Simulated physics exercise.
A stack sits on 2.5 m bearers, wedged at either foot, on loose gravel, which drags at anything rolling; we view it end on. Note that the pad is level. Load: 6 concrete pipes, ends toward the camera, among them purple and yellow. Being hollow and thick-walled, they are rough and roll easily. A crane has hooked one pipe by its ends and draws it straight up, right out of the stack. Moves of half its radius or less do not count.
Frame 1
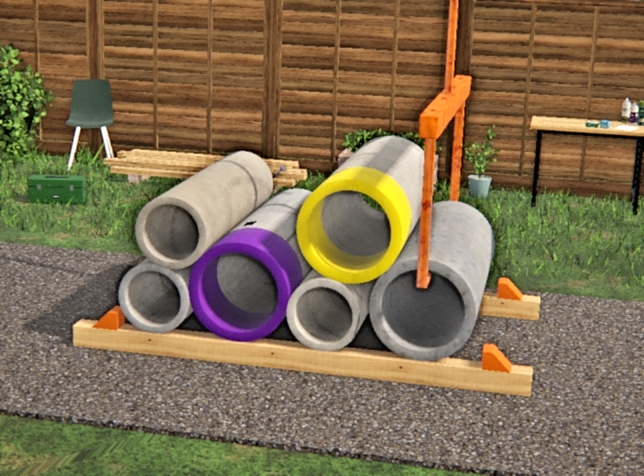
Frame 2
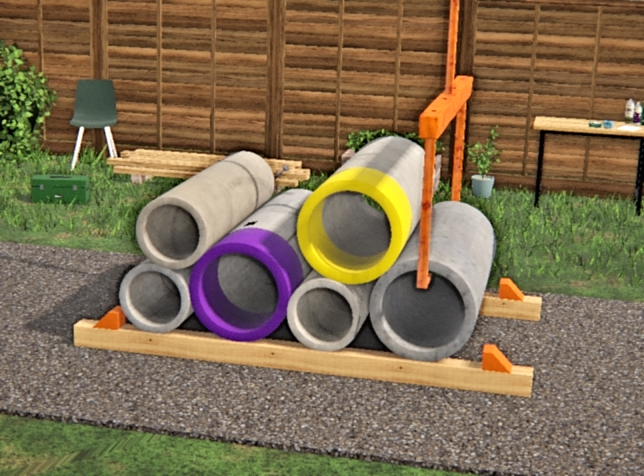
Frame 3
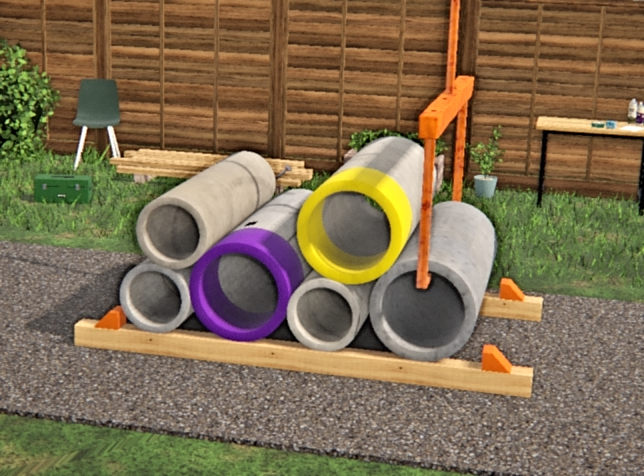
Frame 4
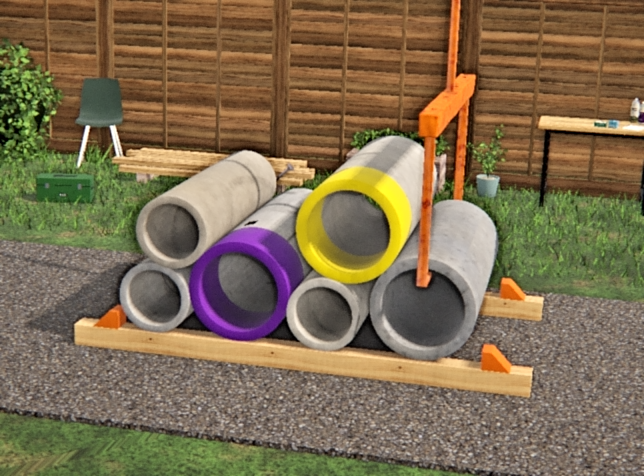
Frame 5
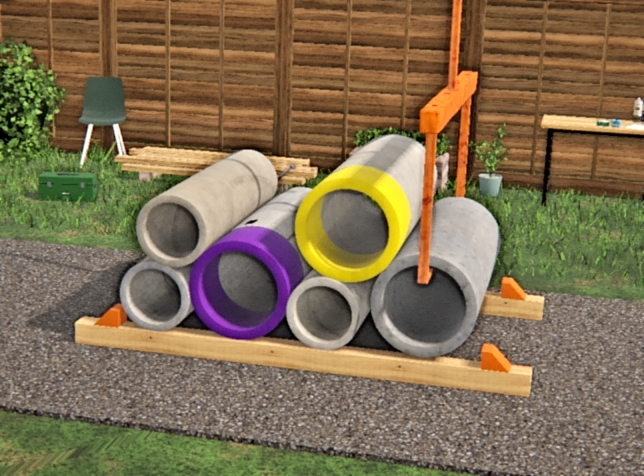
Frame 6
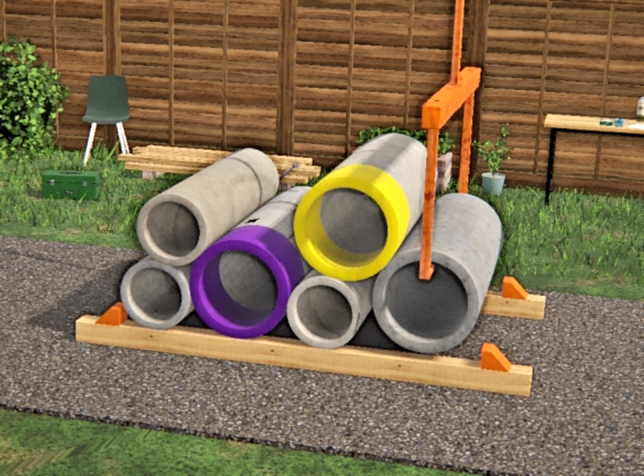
Six stacked concrete pipes, one banded purple and another yellow, barely shifting as an orange crane hook slightly raises the right-hand pipe.
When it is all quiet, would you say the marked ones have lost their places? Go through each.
Purple pipe no, it has not; yellow yes, it has.
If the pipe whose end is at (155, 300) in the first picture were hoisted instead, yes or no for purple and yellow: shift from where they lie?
Lab note: Purple no, it would not, yellow no, it would not.
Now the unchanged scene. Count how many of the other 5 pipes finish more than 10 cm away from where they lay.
The tally comes to 1.
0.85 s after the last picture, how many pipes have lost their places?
Count at that time: 0.
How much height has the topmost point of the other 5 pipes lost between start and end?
It sits roughly 15 cm lower at the end.
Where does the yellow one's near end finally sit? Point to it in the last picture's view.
It comes to rest at about (411, 309).
Then, 0.9 s after the last picture, purple is unmoved; yellow is 9 cm further left; 0 out of place.
Then, 1.9 s after the last picture, yellow is 22 cm further right and 12 cm lower; no change for purple; 1 out of place.
At rest (3.4 s after the last picture), purple is unmoved; yellow is 35 cm further right and 39 cm lower; 1 out of place.
